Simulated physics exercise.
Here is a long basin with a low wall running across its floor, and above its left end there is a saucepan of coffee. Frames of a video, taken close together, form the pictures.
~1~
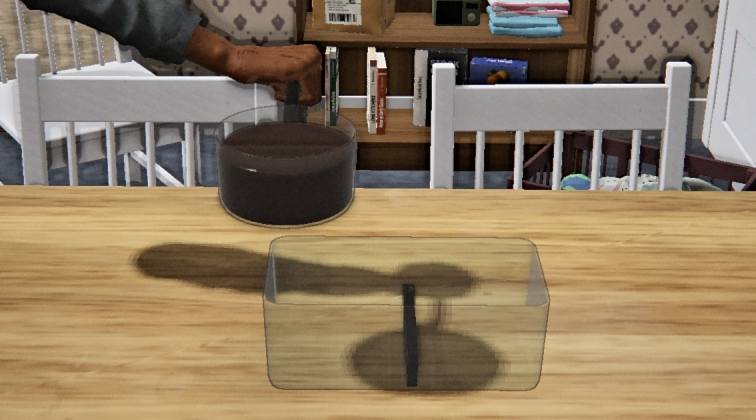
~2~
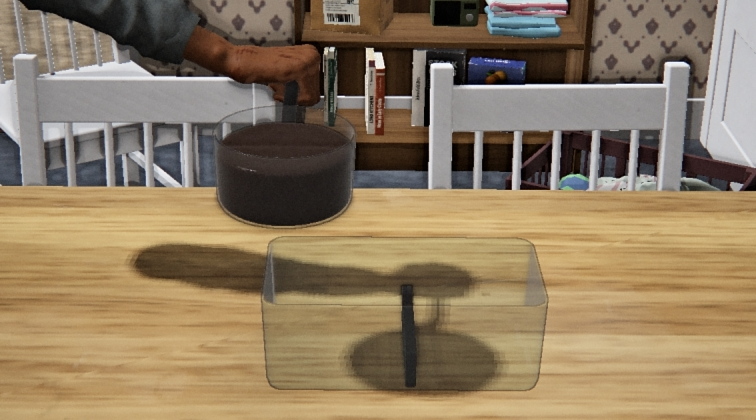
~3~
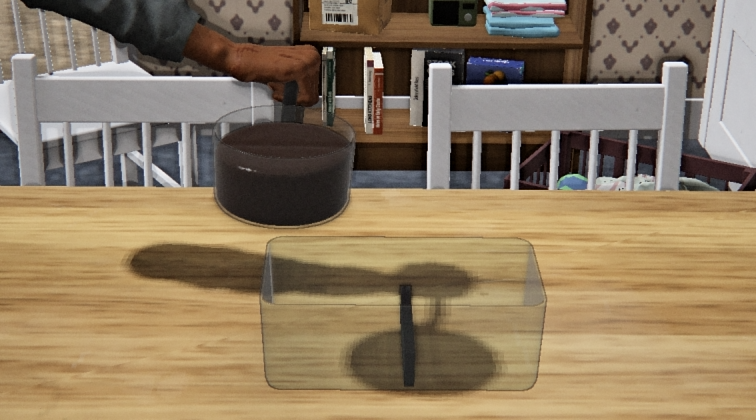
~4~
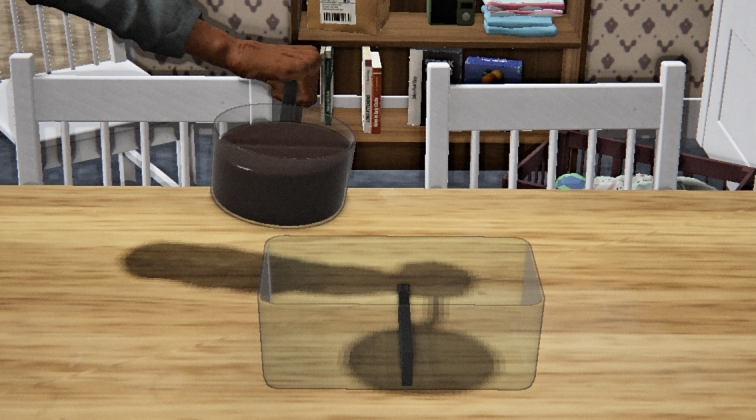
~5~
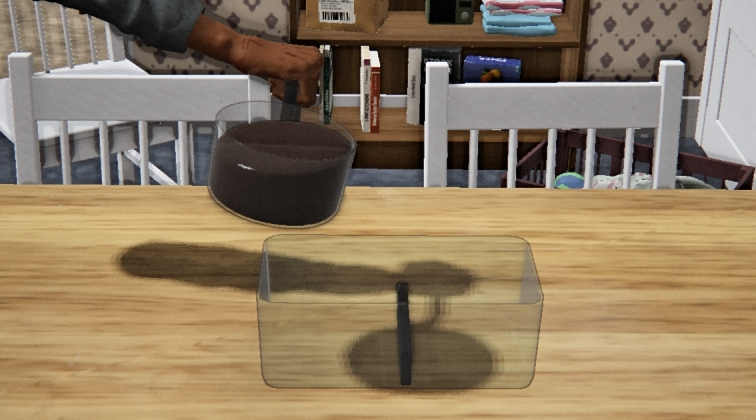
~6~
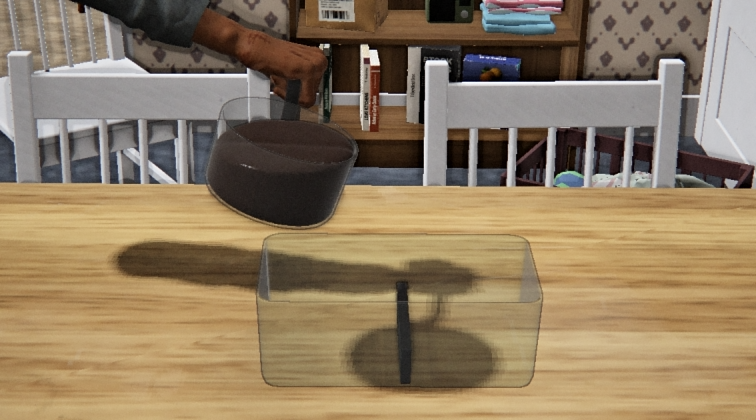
A hand holding a saucepan of dark coffee gradually tilts it rightward above the left end of a clear basin.
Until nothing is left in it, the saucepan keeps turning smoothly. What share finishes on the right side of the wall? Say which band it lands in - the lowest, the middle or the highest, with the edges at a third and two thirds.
Middle share.
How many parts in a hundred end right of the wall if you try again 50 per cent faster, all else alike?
Something like 30 percent.
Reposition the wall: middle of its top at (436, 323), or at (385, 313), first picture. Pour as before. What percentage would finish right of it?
Near 15 % and 70 %.
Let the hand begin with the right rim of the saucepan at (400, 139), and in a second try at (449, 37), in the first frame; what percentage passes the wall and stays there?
About 75 per cent, then about 60 per cent.
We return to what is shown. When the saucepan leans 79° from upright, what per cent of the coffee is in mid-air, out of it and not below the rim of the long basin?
Roughly 35 percent.
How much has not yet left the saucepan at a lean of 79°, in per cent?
Remaining share, estimated: 50 %.
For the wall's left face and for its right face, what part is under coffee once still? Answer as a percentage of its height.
Roughly 60 percent left, 50 percent right.
A moment on, the saucepan is tipped on its side and 52 per cent is still to pour, 4 is left of the wall and 10 right of it.
Next, the saucepan is tipped right over and 11 per cent is still to pour, 40 is left of the wall and 42 right of it.
Then the saucepan is tipped right over and 1 per cent is still to pour, 54 is left of the wall and 41 right of it.
Later the saucepan is tipped right over and 0 per cent is still to pour, 57 is left of the wall and 41 right of it.
Finally, 57 per cent lies left of the wall, 42 right of it and 2 outside.
